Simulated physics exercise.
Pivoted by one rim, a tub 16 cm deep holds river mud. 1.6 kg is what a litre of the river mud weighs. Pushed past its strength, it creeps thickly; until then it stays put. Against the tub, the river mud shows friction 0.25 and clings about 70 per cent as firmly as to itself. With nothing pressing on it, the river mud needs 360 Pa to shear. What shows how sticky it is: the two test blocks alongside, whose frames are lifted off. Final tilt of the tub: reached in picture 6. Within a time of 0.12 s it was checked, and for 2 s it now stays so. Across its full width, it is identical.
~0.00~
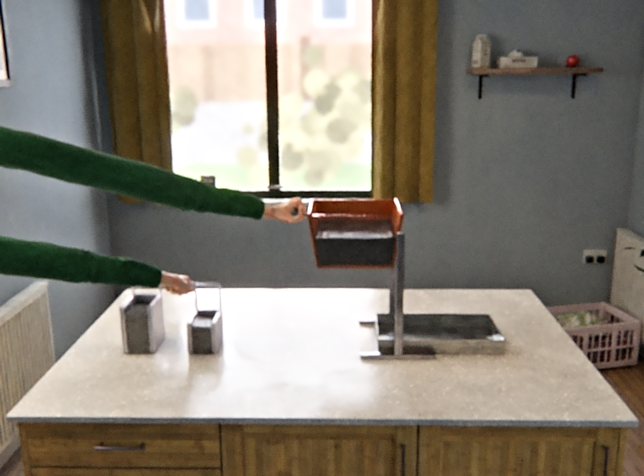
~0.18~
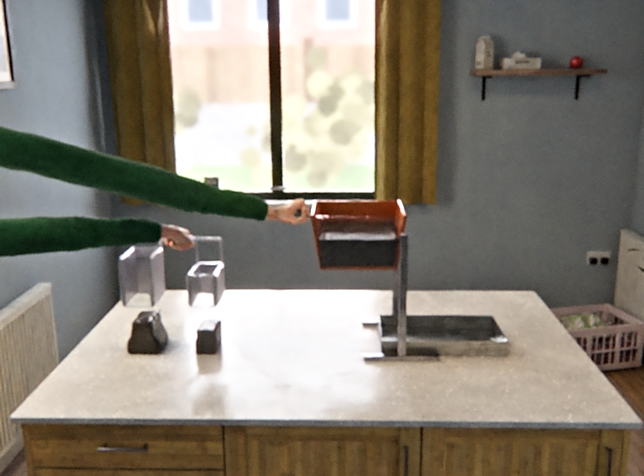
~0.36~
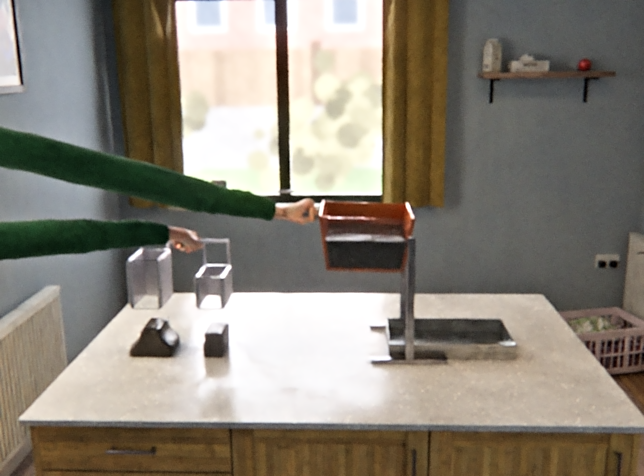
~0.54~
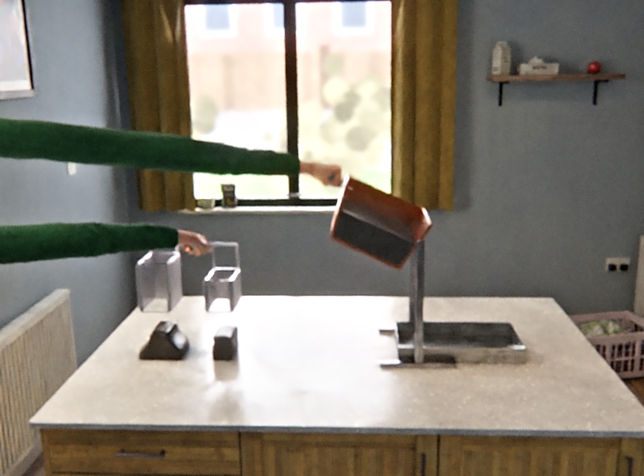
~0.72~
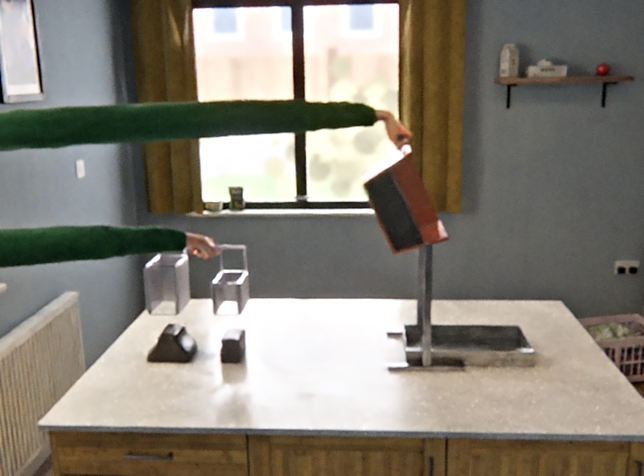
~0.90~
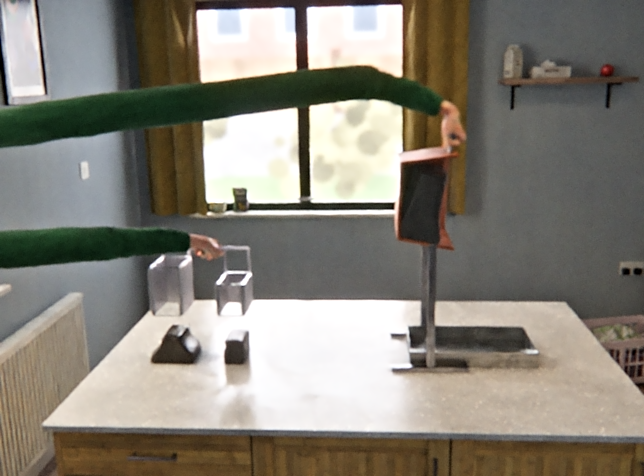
A green-sleeved arm swung an orange-red tub of dark mud up onto its side, toward the right, after another hand had lifted two clear moulds off dark blocks, the left one sagging.
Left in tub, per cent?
29 %.
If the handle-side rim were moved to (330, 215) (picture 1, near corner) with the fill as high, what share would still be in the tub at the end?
Then near 40 % stays in the tub.
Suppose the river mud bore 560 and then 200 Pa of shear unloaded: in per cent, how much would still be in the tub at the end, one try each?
First 30 %, second 20 %.
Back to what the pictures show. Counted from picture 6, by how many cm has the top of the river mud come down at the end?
The top ends up some 16 cm below its level in the last picture.
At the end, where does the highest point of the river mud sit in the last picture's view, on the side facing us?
The highest point sits at around (427, 227).
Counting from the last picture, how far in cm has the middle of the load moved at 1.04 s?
It has gone close to 10 cm.
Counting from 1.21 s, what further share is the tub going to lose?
About 4 per cent.
By 1.04 s, the tub is at 92 degrees and holds 59 %.
By 1.21 s, the tub is at 92 degrees and holds 33 %.
By 1.38 s, the tub is at 92 degrees and holds 30 %.
By 1.55 s, the tub is at 92 degrees and holds 29 %.
By 2.90 s, at the end, the tub is at 92 degrees and holds 29 %.
